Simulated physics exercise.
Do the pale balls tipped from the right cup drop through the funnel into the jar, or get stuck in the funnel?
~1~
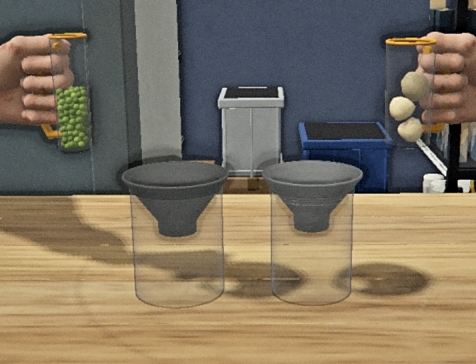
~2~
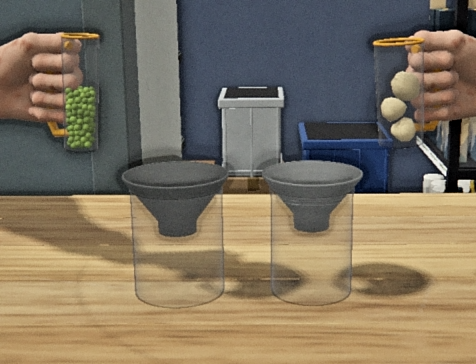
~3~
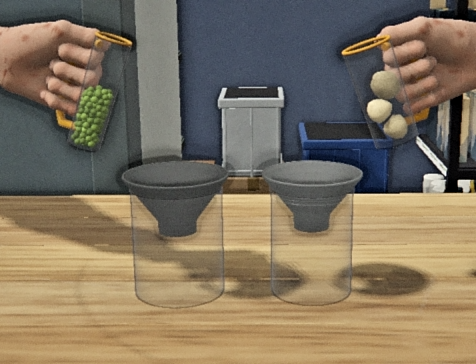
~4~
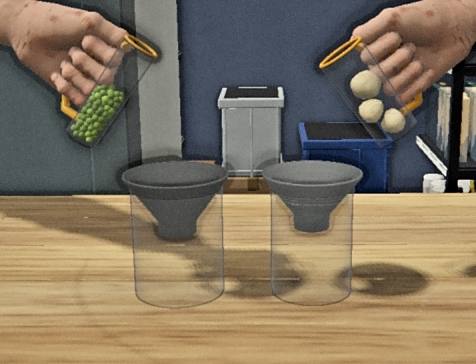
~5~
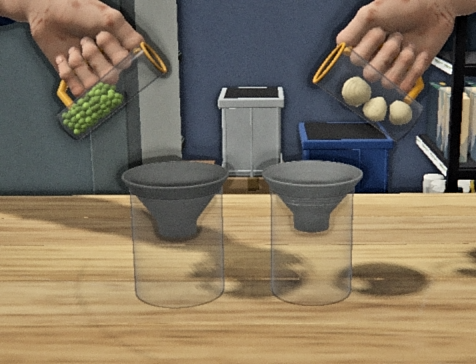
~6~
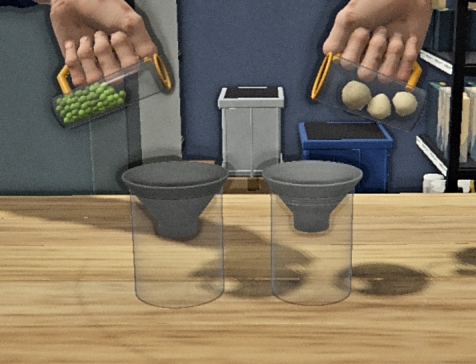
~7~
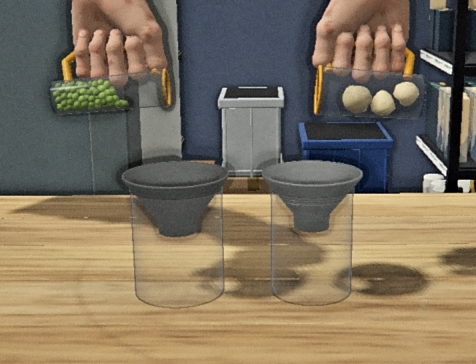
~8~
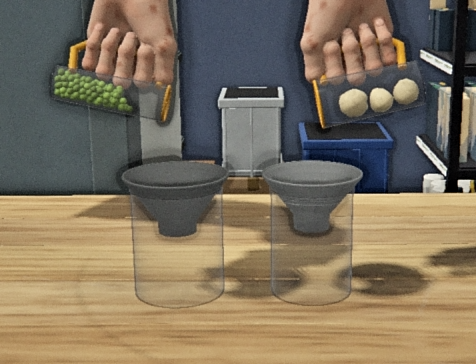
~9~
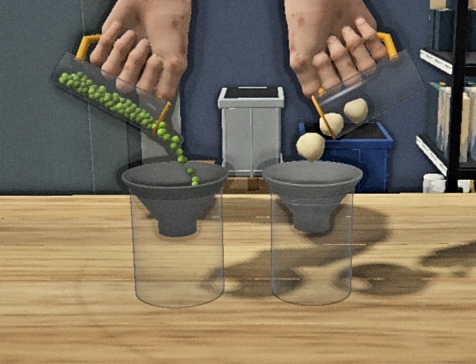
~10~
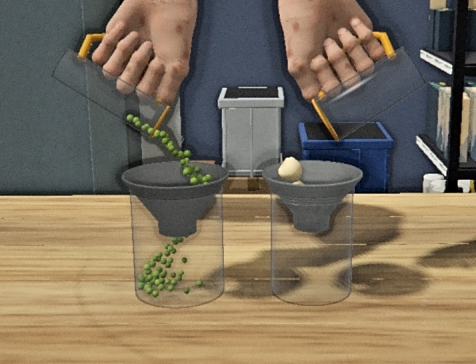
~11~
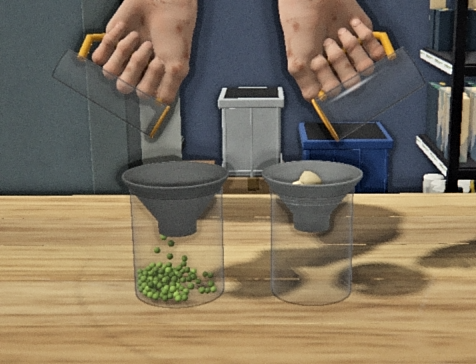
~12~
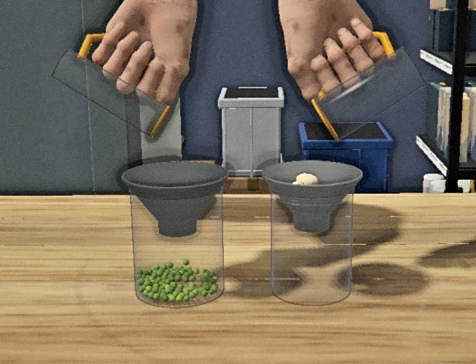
They get stuck in the right funnel and none reach the jar below. The green peas on the left all run through into their jar.
